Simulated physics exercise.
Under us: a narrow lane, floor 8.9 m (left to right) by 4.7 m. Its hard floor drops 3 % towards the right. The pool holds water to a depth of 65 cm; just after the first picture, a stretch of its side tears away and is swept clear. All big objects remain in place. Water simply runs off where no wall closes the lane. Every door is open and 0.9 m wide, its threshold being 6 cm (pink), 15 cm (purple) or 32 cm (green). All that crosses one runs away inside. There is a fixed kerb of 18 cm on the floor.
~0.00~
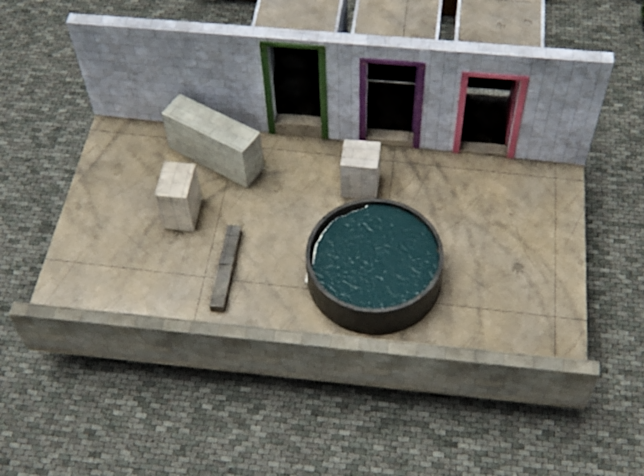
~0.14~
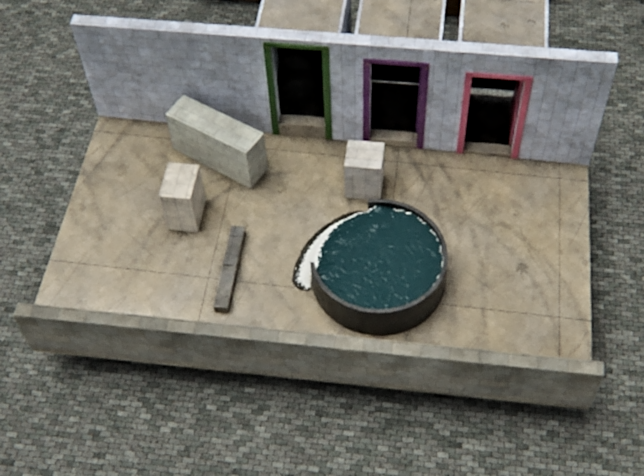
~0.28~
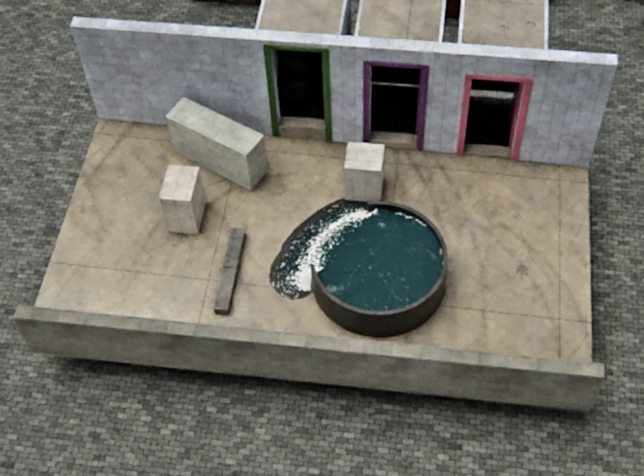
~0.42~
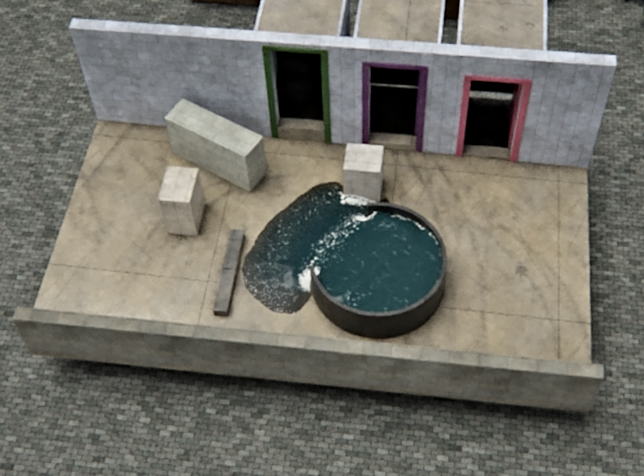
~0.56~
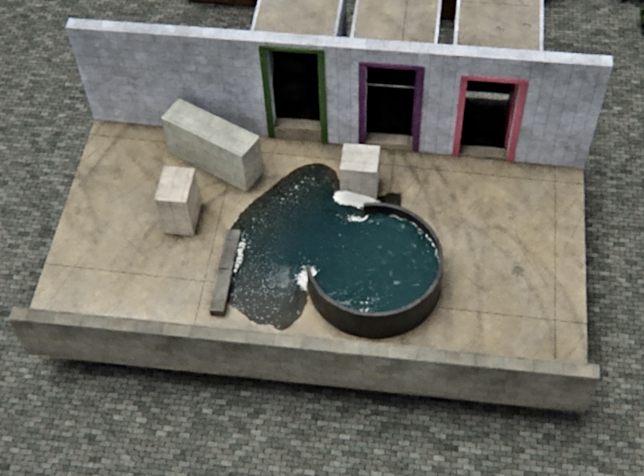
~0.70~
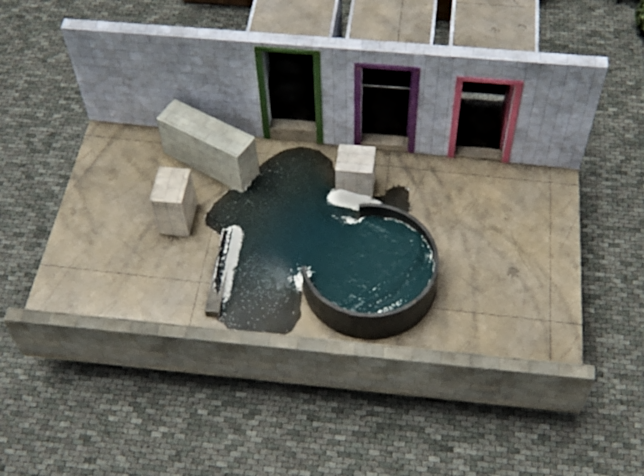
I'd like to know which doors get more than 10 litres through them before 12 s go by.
At the end, watch the pink door - it stays in the clear; watch the purple door - it stays in the clear; watch the green door - it stays in the clear.
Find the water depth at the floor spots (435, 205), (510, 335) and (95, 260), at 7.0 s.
Around 3 cm, 1 cm and 2 cm, in the order given.
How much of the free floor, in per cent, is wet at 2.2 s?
About 40 per cent.
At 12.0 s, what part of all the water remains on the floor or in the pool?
50 %.
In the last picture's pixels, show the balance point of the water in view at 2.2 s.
I'd put it close to (301, 239).
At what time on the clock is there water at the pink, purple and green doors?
Pink 3.2 s, purple 2.0 s, green 0.8 s.
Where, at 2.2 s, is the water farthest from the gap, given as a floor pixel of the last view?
About pixel (101, 126).
After 1.4 s water covers 25 % of the floor and is deepest (30 cm) near (236, 242); pink door not reached, purple door not reached, green door 16 cm at the sill, 0 L in.
After 2.2 s water covers 40 % of the floor and is deepest (30 cm) near (276, 144); pink door not reached, purple door 3 cm at the sill, 0 L in, green door 27 cm at the sill, 0 L in.
After 3.5 s water covers 55 % of the floor and is deepest (24 cm) near (209, 145); pink door 3 cm at the sill, 0 L in, purple door 7 cm at the sill, 0 L in, green door 20 cm at the sill, 1 L in.
After 7.0 s water covers 85 % of the floor and is deepest (12 cm) near (337, 188); pink door 4 cm at the sill, 0 L in, purple door 7 cm at the sill, 0 L in, green door 7 cm at the sill, 1 L in.
After 12.0 s water covers 65 % of the floor and is deepest (8 cm) near (329, 235); pink door 2 cm at the sill, 0 L in, purple door 3 cm at the sill, 0 L in, green door 2 cm at the sill, 1 L in.
